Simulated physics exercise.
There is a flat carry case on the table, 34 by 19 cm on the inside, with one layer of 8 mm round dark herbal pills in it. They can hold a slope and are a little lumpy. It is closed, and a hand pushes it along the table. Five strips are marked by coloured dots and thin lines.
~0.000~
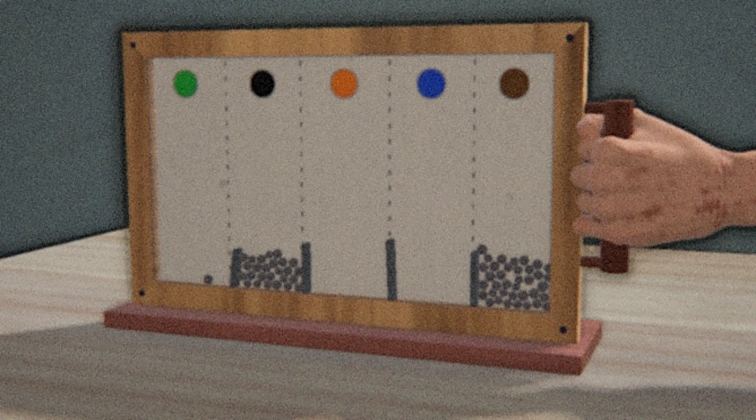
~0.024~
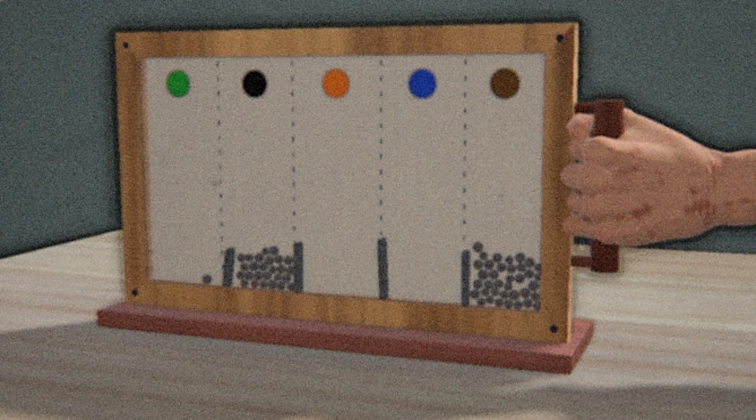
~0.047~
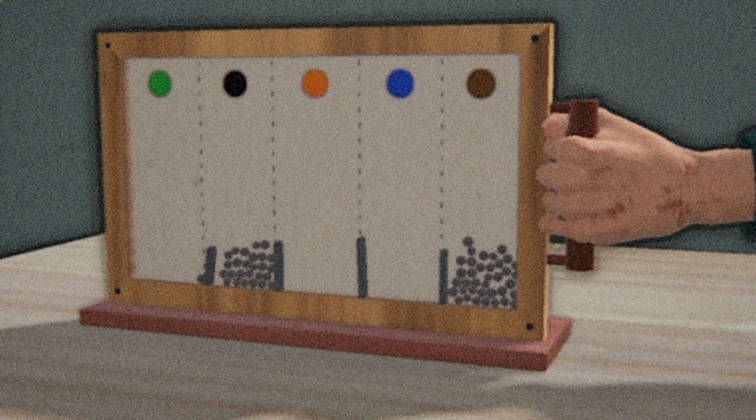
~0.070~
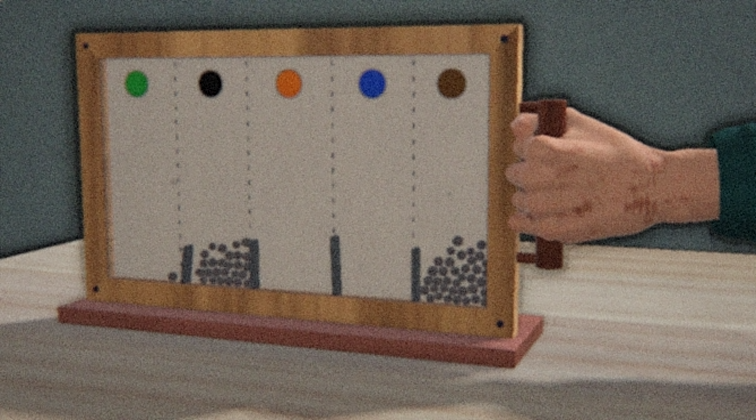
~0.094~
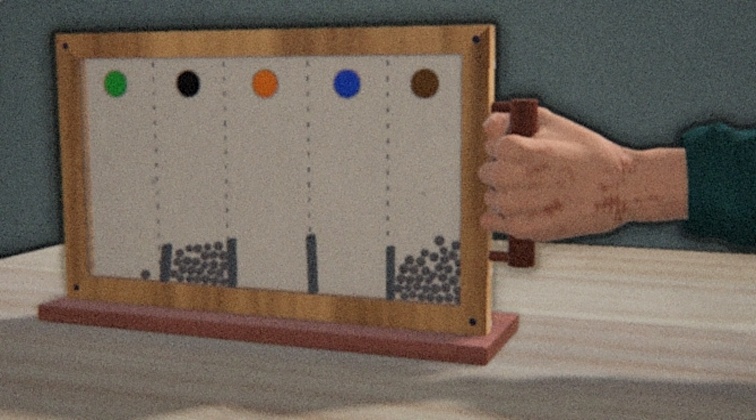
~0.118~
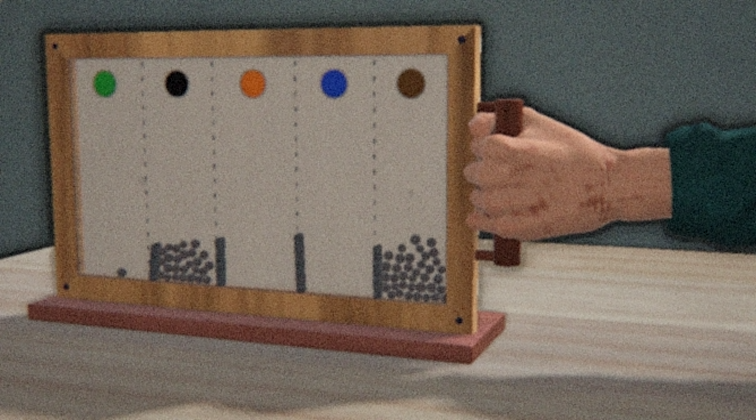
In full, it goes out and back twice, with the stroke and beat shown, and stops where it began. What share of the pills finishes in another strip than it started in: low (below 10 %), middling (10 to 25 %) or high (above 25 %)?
A moderate share.
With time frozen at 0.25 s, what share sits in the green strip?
Share: Some 10 per cent.
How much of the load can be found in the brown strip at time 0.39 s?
Share: Close to 50 percent.
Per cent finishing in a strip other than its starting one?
Moved share: About 20 per cent.
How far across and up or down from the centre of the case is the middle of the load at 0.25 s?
Right by about 5 cm and below by about 8 cm.
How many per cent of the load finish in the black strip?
Estimated share there: Roughly 35 per cent.
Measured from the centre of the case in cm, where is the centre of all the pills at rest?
Some 4 cm right and 8 cm below.
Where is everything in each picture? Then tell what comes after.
In the first frame, at its start; about 60 pills; pills centred (404, 278); top one (482, 249); orange (344, 84), blue (431, 84), green (186, 84), black (263, 84), brown (514, 84).
In the second frame, 1 cm to the left; pills centred (399, 277); top one (478, 247).
In the third frame, 2 cm to the left; pills centred (380, 274); top one (468, 242); wall ends (444, 252), (361, 240), (278, 244), (212, 249).
In the fourth frame, 5 cm to the left; pills centred (354, 273); top one (458, 241).
In the fifth frame, 7 cm to the left; pills centred (328, 271); top one (440, 241).
In the sixth frame, 8 cm to the left; pills centred (311, 270); top one (416, 240); orange (253, 84), blue (334, 84), green (105, 84), black (177, 84), brown (411, 84).
By 0.25 s, it is at its start; blue 5 %, green 10 %, black 35 %, brown 50 %; 10 % have changed strip.
By 0.39 s, it is 8 cm to the left; blue 5 %, green 10 %, black 35 %, brown 50 %; 10 % have changed strip.
By 0.50 s, it is at its start; orange 5 %, blue 10 %, green 10 %, black 30 %, brown 45 %; 20 % have changed strip.
Settled by 1.1 s, it is at its start; orange 5 %, blue 10 %, green 10 %, black 35 %, brown 45 %; 20 % have changed strip.
